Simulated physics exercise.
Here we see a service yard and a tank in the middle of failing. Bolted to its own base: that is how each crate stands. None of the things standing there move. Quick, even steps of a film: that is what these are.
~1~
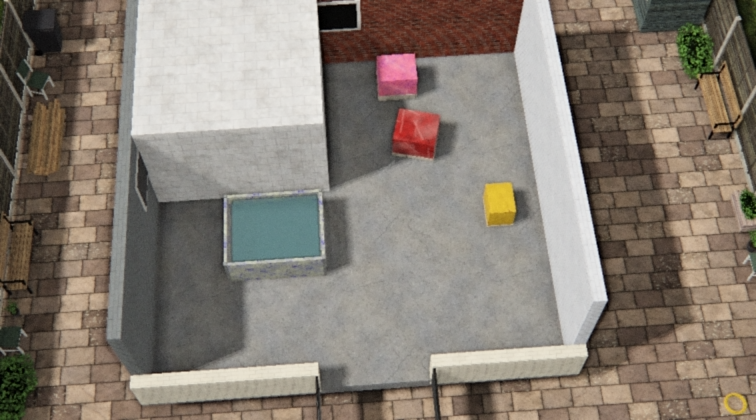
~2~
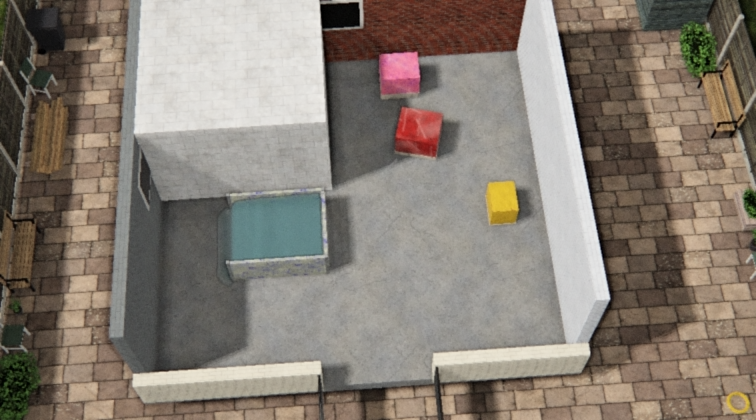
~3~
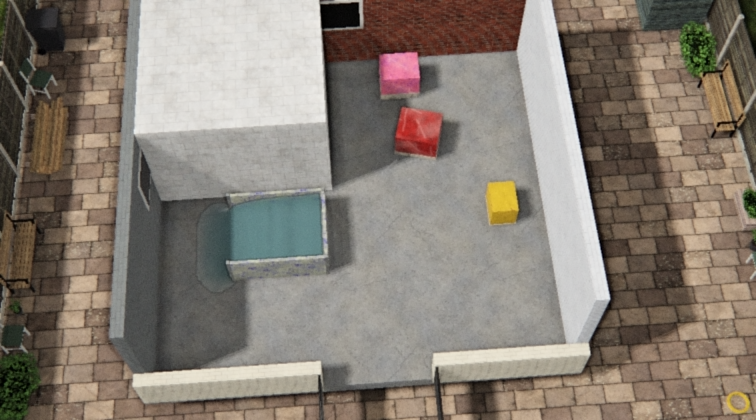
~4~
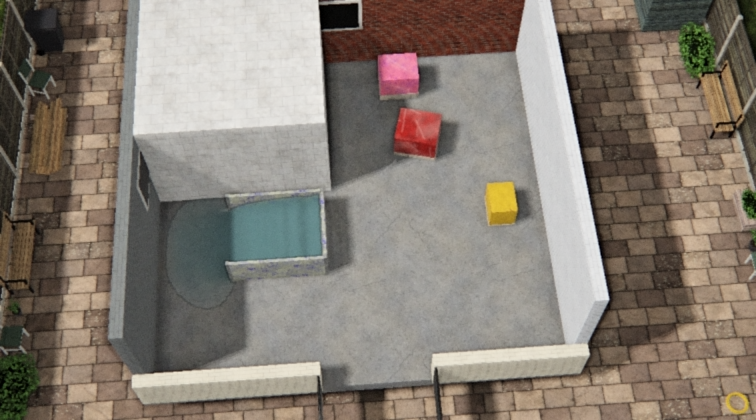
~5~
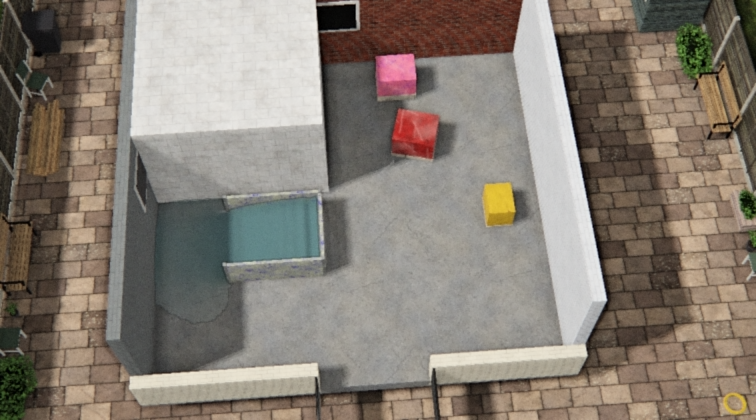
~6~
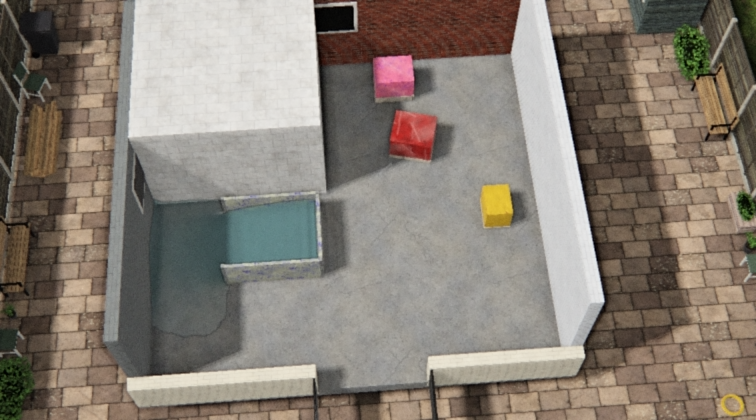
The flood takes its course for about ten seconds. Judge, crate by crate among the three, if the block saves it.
In order: The red crate will have no water on it, the yellow crate will have water on it, the pink crate will have no water on it.
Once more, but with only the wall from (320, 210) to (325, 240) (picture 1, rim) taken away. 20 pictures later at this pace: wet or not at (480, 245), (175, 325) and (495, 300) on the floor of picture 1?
Taken in turn, that's reached, not reached, and finally reached.
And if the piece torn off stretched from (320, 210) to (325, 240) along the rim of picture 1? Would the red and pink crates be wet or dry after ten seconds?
As I see it, red is doused and pink stays clear.
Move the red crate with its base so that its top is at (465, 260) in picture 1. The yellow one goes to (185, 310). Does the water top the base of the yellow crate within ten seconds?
Well, the yellow one goes wet in the end.
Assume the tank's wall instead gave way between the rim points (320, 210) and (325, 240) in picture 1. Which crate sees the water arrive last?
The pink crate.
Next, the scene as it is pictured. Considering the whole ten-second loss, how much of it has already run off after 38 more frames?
Roughly 45 per cent.
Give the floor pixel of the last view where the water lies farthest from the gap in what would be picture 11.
I'd go with roughly (150, 390).
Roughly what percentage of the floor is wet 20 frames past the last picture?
By my count, 35 percent.
A moment on, water covers 10 % of the floor; the red crate not reached, the yellow crate not reached, the pink crate not reached.
Next, water covers 15 % of the floor; the red crate not reached, the yellow crate not reached, the pink crate not reached.
Then, water covers 35 % of the floor; the red crate not reached, the yellow crate not reached, the pink crate not reached.
Later, water covers 65 % of the floor; the red crate water round its plinth, the yellow crate water round its plinth, the pink crate not reached.
In the end, water covers 80 % of the floor; the red crate stayed above the water, the yellow crate was topped, the pink crate stayed above the water.
